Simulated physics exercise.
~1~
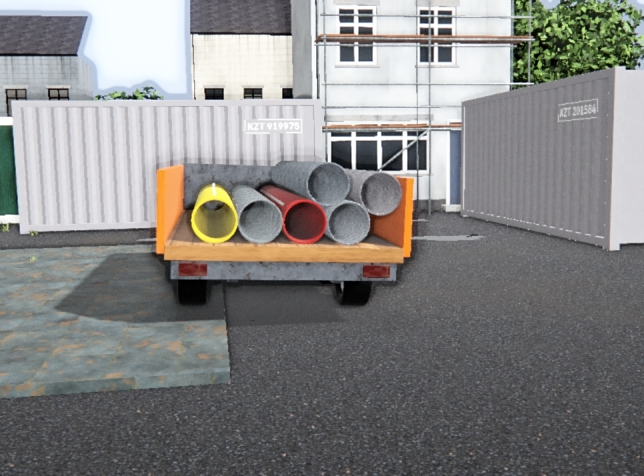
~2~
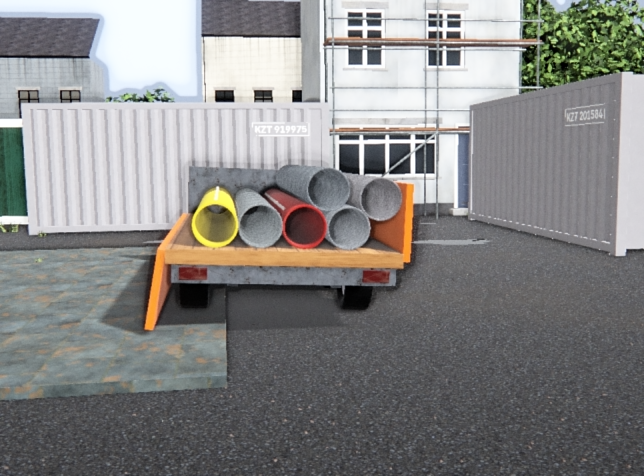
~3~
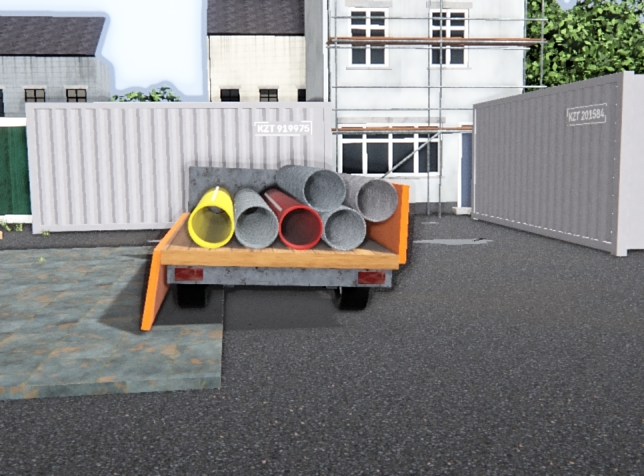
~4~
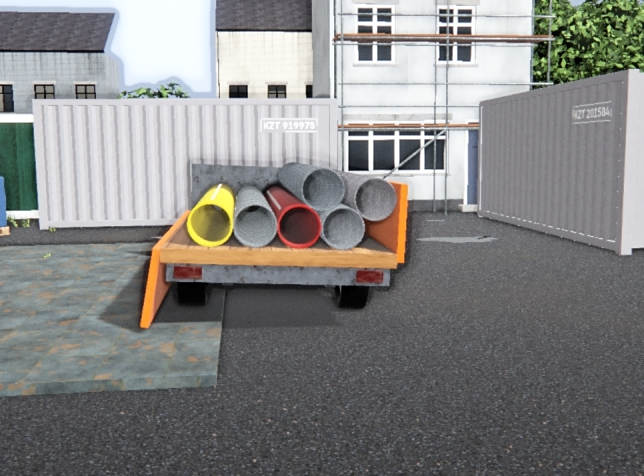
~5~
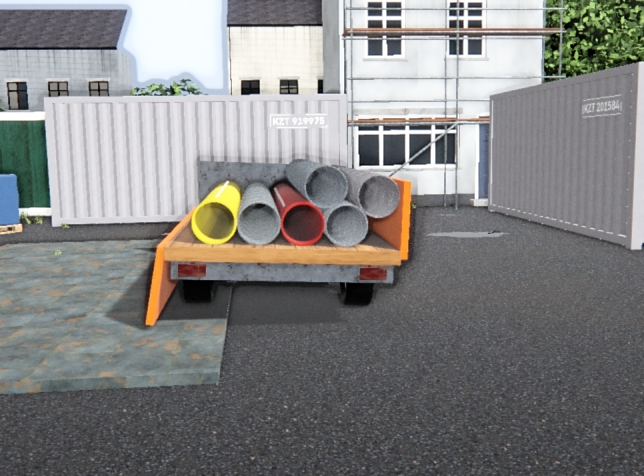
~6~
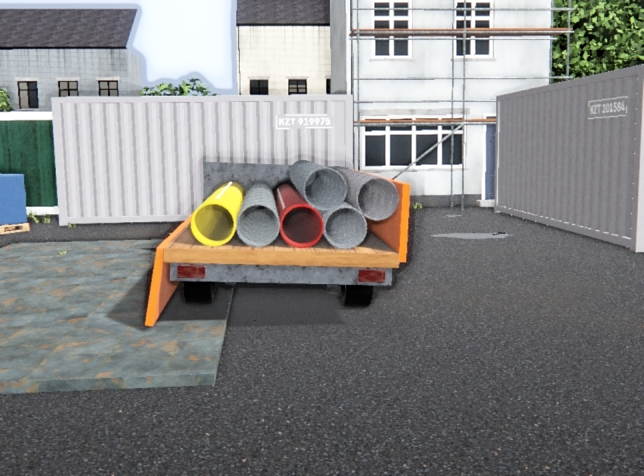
An orange-sided flatbed trailer stands on dark tarmac, seen from behind, carrying six pipes, one yellow at the left, one red in the middle and the rest grey. Pale shipping containers, houses and scaffolding stand behind it, with a mottled greenish patch of ground at the left. At first both side panels are upright, then the left one drops and hangs down beside the deck. The pipes stay stacked as the view drifts slightly sideways. At the end the left panel still hangs open, the right one remains upright, and every pipe is still aboard.
